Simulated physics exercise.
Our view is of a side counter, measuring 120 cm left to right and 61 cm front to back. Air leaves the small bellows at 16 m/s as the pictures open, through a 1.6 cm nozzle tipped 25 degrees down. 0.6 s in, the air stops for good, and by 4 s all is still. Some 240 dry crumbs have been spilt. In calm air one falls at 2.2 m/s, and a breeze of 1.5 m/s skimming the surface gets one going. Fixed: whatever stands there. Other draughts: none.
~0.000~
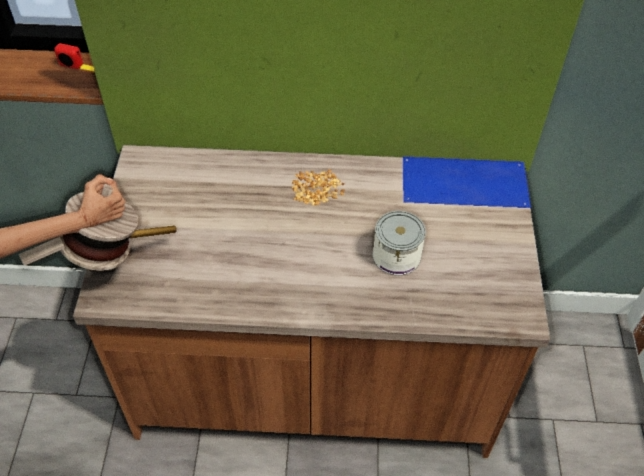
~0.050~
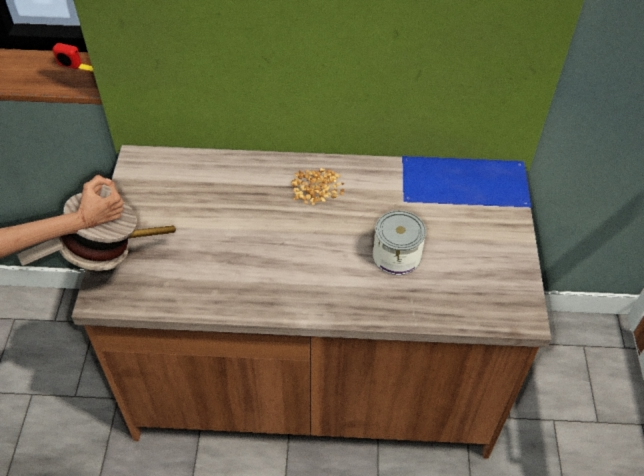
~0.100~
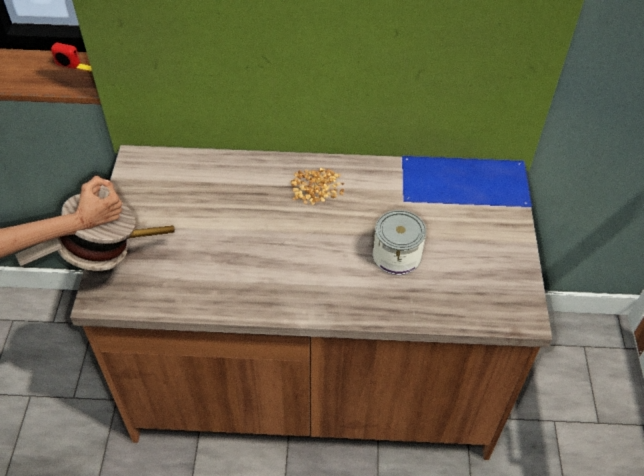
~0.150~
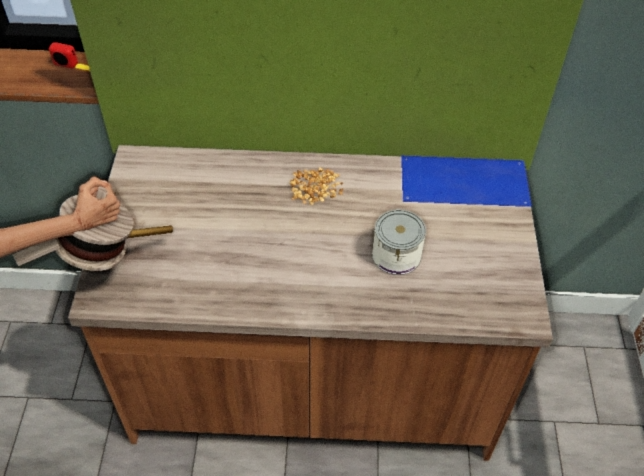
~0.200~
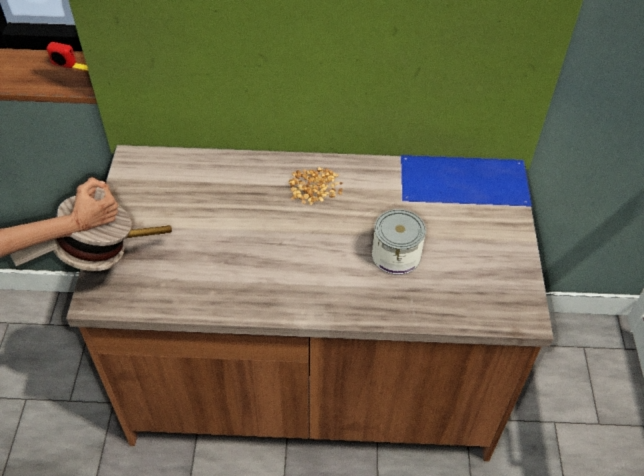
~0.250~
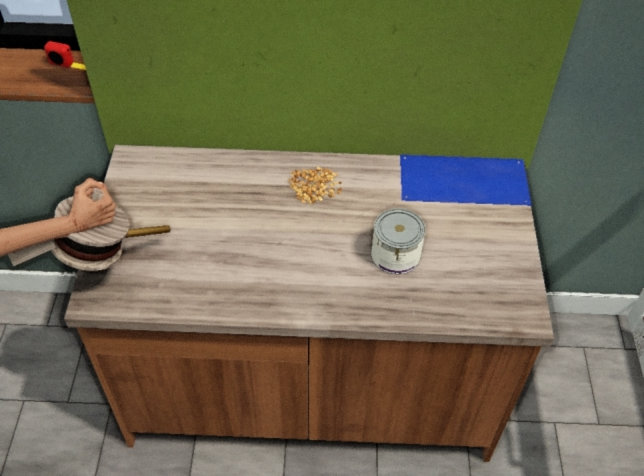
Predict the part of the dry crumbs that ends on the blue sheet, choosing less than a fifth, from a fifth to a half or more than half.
The share is beyond one half.
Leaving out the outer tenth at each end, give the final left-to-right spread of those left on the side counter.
I'd say close to 30 cm.
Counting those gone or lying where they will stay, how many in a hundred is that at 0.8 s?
About 0 per cent.
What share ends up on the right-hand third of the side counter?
It comes out near 70 in a hundred.
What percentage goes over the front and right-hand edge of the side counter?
Roughly 0 % front, roughly 30 % right-hand.
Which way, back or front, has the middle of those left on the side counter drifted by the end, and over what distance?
It ends behind its start, some 10 cm.
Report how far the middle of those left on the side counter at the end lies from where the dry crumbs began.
That works out close to 45 centimetres.
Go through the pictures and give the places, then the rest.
The middle of the dry crumbs is near (316, 186), none has stirred yet and the mouth of the small bellows is at (175, 229), in the first picture.
The middle of the dry crumbs is near (317, 182), none has stirred yet and the blue sheet is centred on (465, 181), in the second picture.
The middle of the dry crumbs is near (316, 182), none has stirred yet and the top of a tin is at (401, 229), in the third picture.
The middle of the dry crumbs is near (315, 182) and none has stirred yet, in the fourth picture.
The middle of the dry crumbs is near (315, 181) and none has stirred yet, in the fifth picture.
The middle of the dry crumbs is near (313, 181) and none has stirred yet, in the sixth picture.
After 0.8 s, 100 % are still on the top, 93 % are on the blue sheet; the middle of those left on the top is near (441, 157).
After 1.3 s, 72 % are still on the top, 68 % are on the blue sheet; the middle of those left on the top is near (463, 160).
After 2.2 s, 72 % are still on the top, 68 % are on the blue sheet; the middle of those left on the top is near (463, 160).
After 4.0 s, at the end, 68 % are on the blue sheet; the middle of those left on the top is near (463, 160).
